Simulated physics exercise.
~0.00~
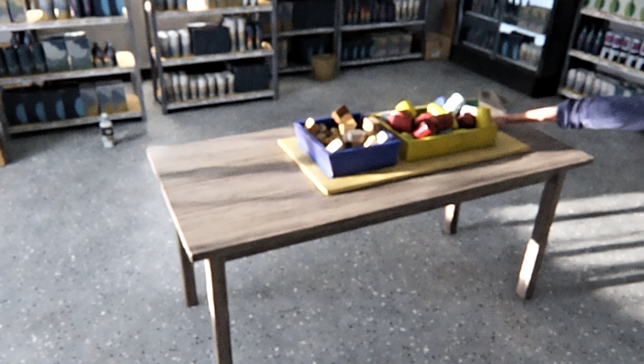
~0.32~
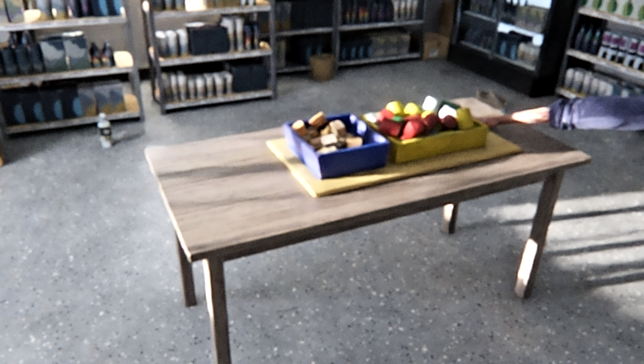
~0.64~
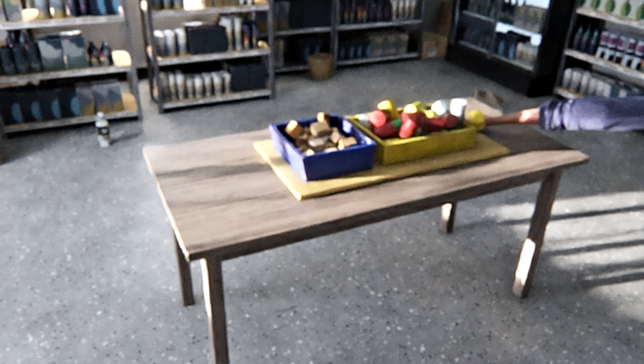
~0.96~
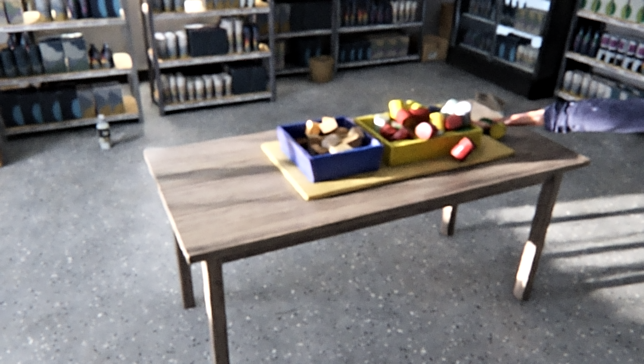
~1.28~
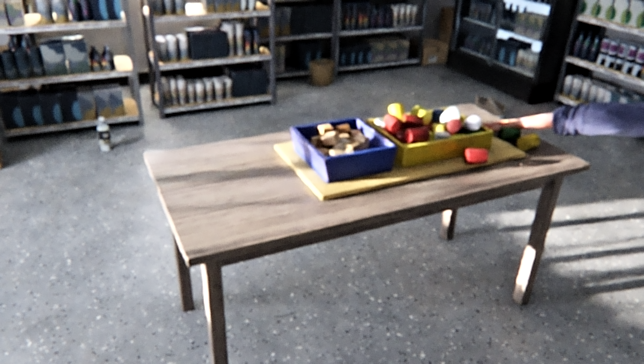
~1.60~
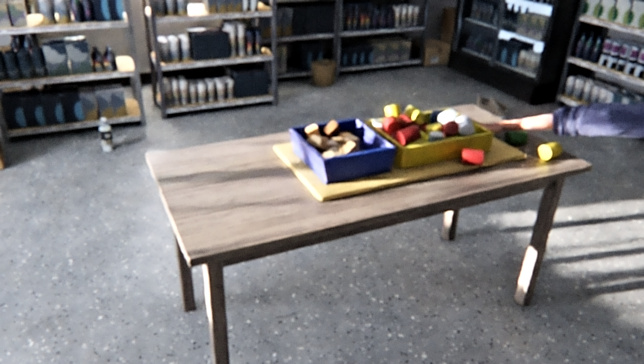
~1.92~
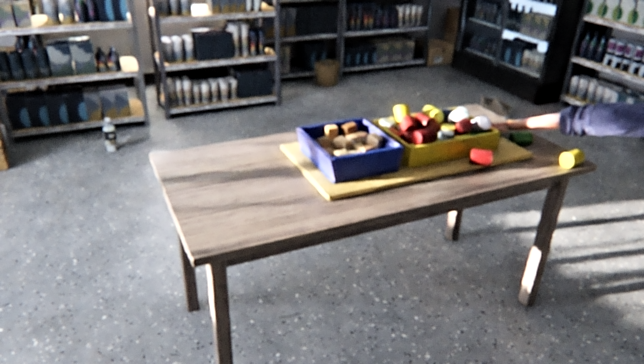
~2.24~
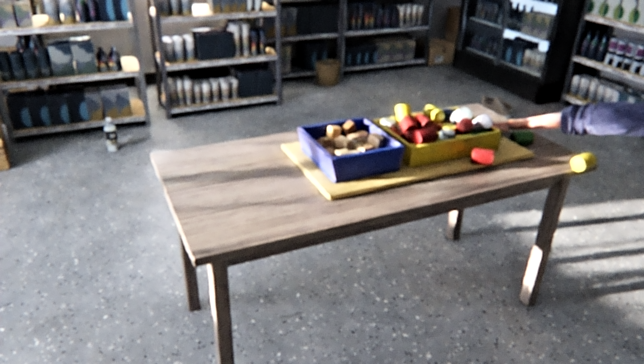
Hand sliding a board left and right on a table, spilling three pieces from the yellow box but no wooden blocks.
